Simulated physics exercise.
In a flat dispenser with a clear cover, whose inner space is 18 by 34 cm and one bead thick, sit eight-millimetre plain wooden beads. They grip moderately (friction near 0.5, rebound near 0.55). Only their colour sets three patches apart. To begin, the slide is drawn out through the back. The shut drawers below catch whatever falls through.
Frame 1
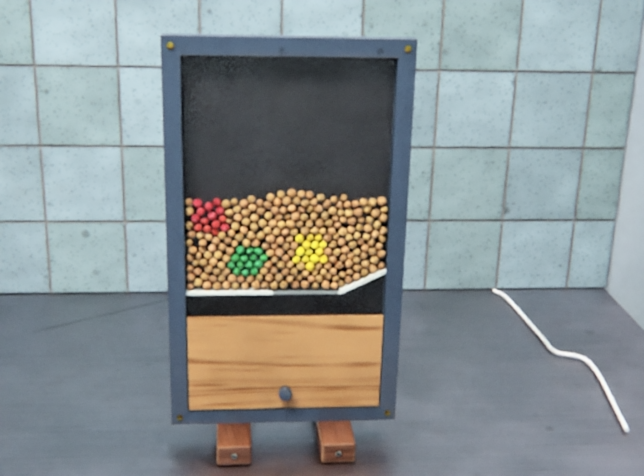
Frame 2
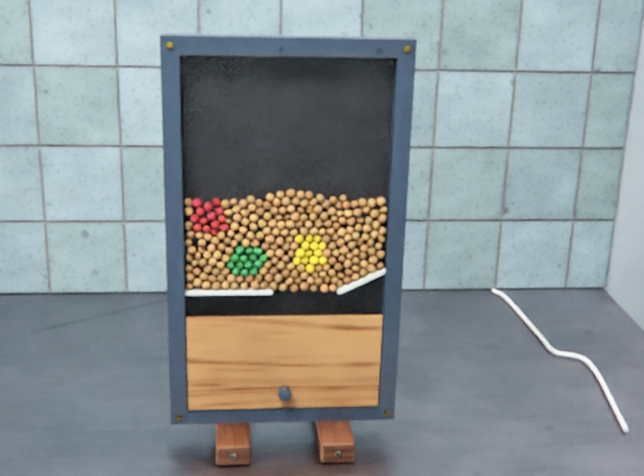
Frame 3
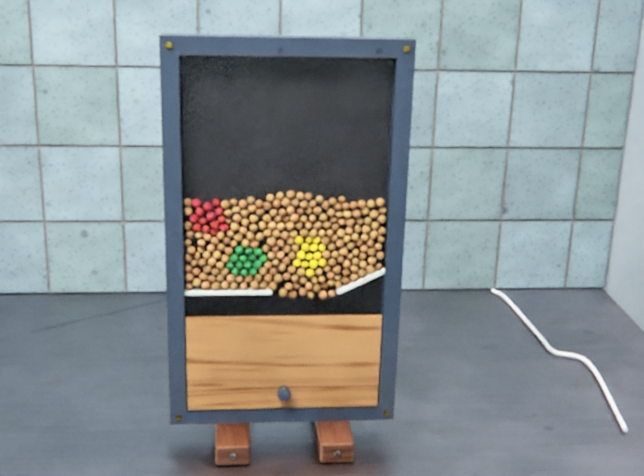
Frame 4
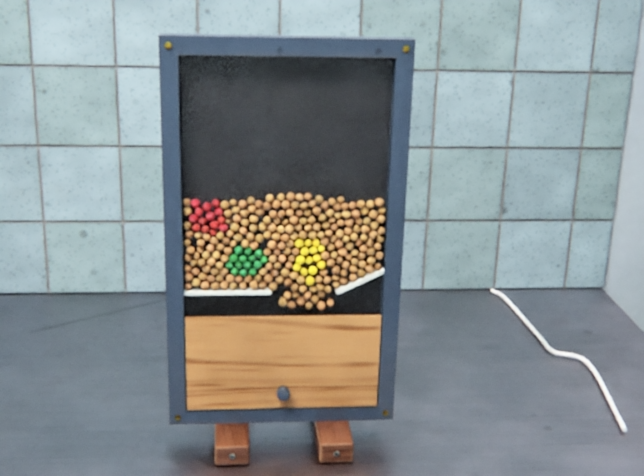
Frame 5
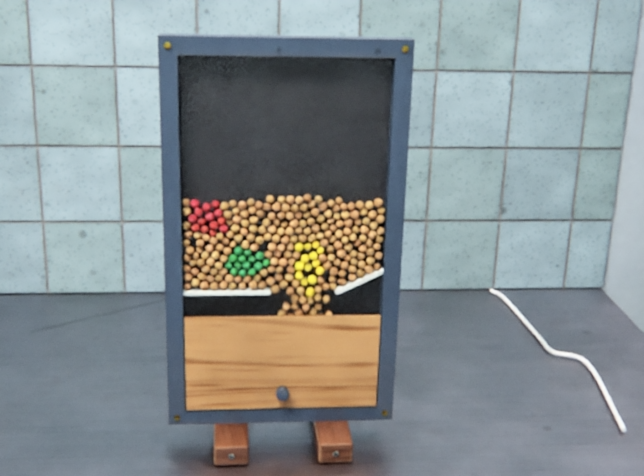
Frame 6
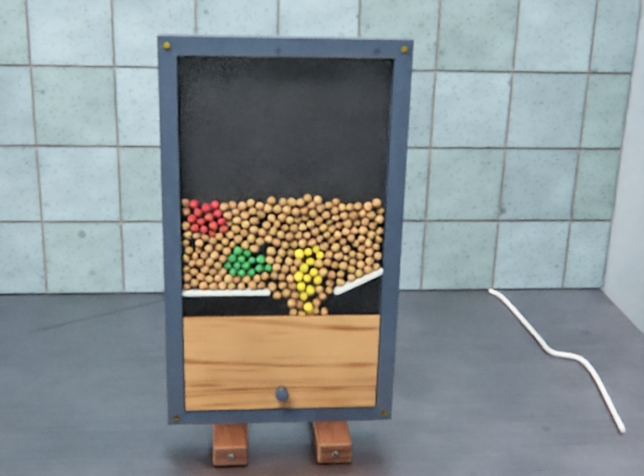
In a framed dispenser, wooden beads drop through a floor gap as yellow ones sink.
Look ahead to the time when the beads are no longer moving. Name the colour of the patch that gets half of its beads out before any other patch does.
The yellow patch gets there first.
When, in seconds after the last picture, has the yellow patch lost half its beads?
Time: Close to 0.0 s.
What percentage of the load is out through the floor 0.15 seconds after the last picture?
About 35 %.
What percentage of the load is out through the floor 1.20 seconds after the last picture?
85 per cent, give or take.
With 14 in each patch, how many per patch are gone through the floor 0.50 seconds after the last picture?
Yellow: 14; red: 2; green: 8.
Then, 0.15 s later than the last picture, 35 % are out; out of 14, yellow 14, red 0, green 1.
Then, 0.50 s later than the last picture, 75 % are out; out of 14, yellow 14, red 2, green 7.
Then, 1.20 s later than the last picture, 85 % are out; out of 14, yellow 14, red 12, green 14.
At rest 1.9 s after the last picture, 90 % are out; out of 14, yellow 14, red 14, green 14; half out at yellow 0.07 s, red 0.85 s, green 0.50 s.
